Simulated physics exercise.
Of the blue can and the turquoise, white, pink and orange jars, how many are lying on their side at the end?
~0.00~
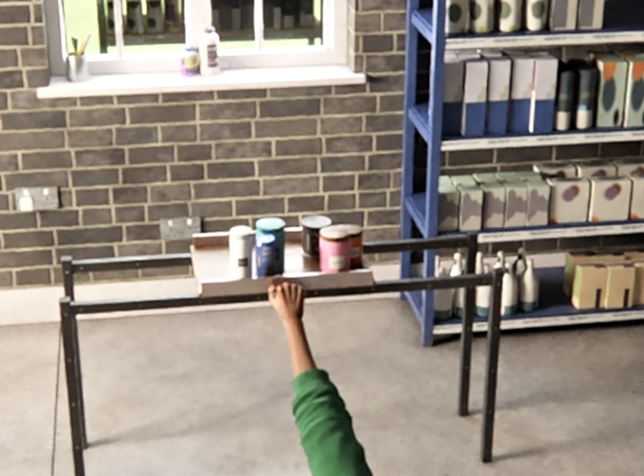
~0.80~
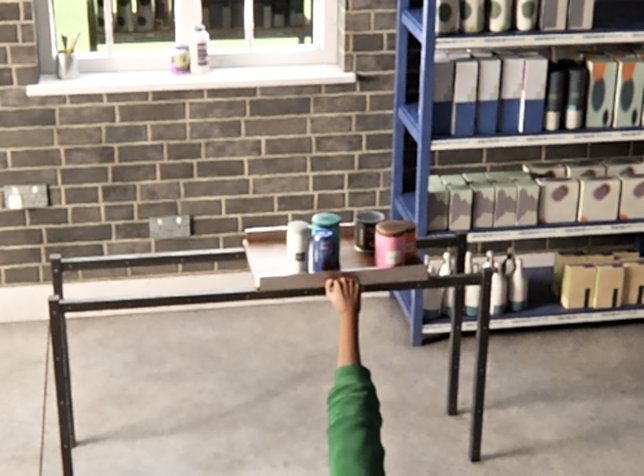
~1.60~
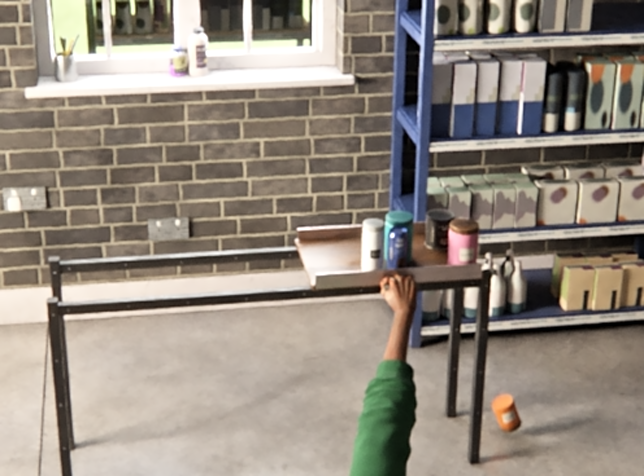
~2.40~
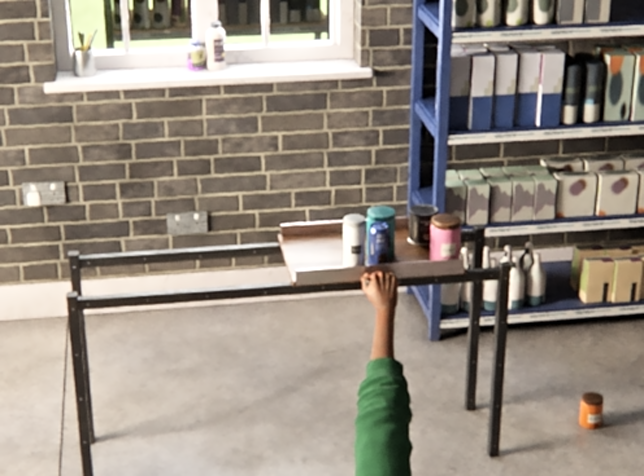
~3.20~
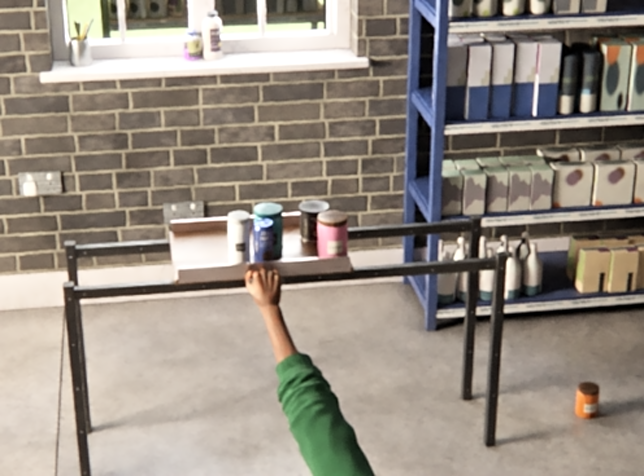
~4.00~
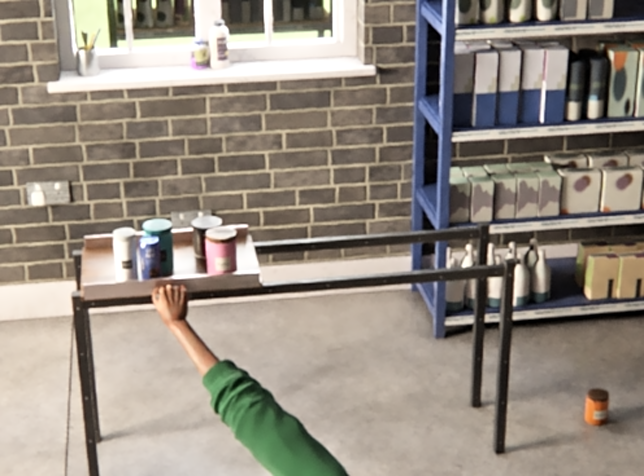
None of them are lying on their side. The blue can and the turquoise, white and pink jars stand upright on the tray, and the orange jar stands upright on the floor.
